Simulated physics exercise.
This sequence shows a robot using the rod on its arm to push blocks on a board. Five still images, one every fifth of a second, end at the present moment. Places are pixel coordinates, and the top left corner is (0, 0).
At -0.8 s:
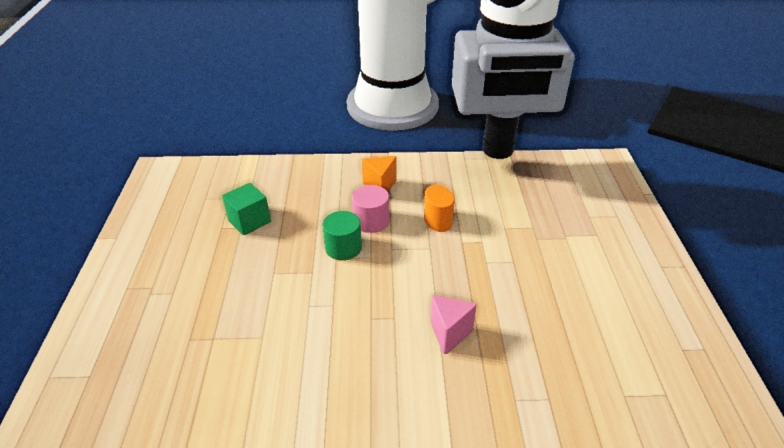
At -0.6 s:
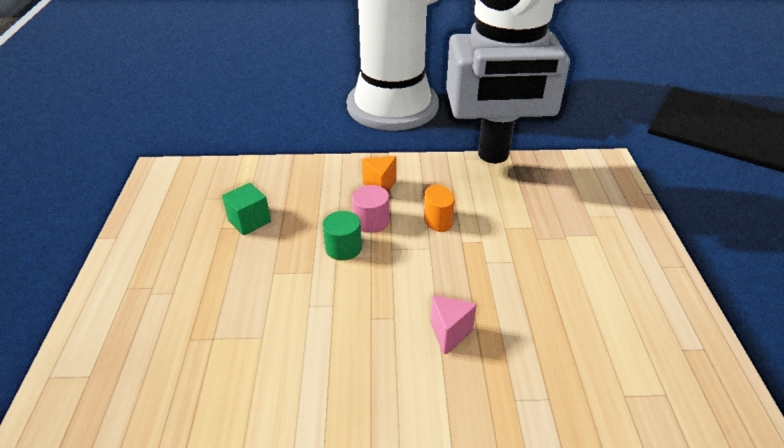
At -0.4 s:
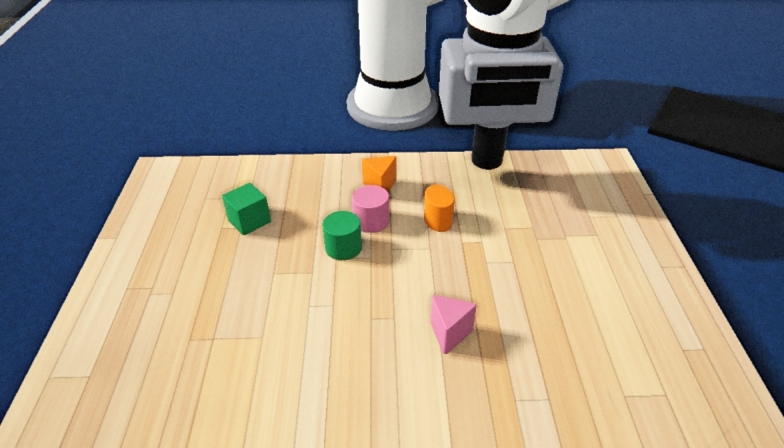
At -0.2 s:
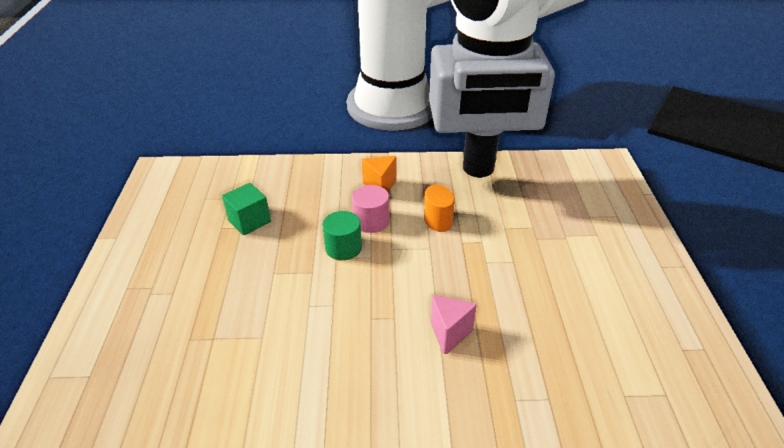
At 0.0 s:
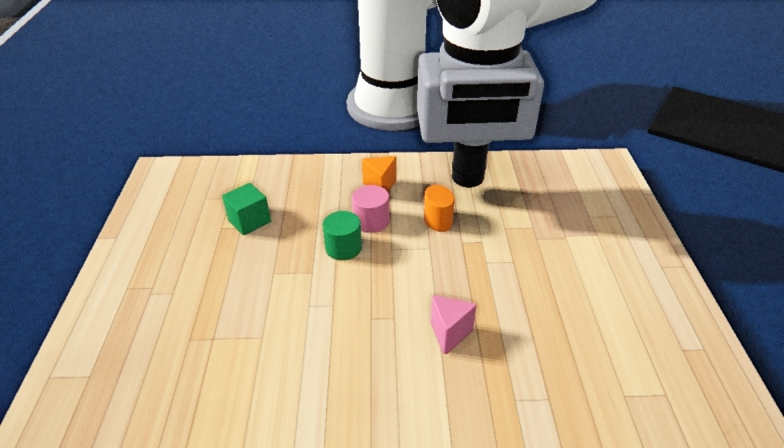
We see a robot arm with a black rod at the far edge of a wooden board of green, pink and orange blocks; the rod moves slightly left and toward the viewer, nearing the orange rounded block, while the blocks stay still.
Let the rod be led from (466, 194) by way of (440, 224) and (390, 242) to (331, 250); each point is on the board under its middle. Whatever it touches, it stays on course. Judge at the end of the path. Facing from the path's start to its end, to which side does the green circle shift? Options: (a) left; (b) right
I'll go with b - right.
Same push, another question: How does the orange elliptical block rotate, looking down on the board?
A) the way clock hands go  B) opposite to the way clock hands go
B (opposite to the way clock hands go)
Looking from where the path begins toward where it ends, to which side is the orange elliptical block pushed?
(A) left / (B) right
I'll go with A - left.
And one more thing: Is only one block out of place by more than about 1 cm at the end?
No.
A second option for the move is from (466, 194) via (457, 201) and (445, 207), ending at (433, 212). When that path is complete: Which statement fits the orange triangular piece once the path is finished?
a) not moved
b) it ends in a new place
I choose a.
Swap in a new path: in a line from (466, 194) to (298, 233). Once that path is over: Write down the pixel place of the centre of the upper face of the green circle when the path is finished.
If I read the scene right, the answer is (323, 236).
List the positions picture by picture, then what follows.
In the first frame, rod's lower end at (498, 151); green circle at (341, 222); pink circle at (370, 196); orange elliptical block at (440, 195).
In the second frame, rod at (493, 156); blocks still.
In the third frame, rod at (487, 162); blocks still.
In the fourth frame, rod at (478, 169); blocks still.
In the fifth frame, rod at (468, 179); green circle at (341, 222); pink circle at (370, 196); orange elliptical block at (440, 195).
The first path, step by step. One third of the way, rod at (440, 209); orange elliptical block at (419, 215).
Two thirds of the way, rod at (388, 227); orange elliptical block at (381, 240), turned 75° anticlockwise.
At the end, rod at (329, 234); green circle at (290, 228); pink circle still; orange elliptical block at (376, 242), turned 90° anticlockwise.
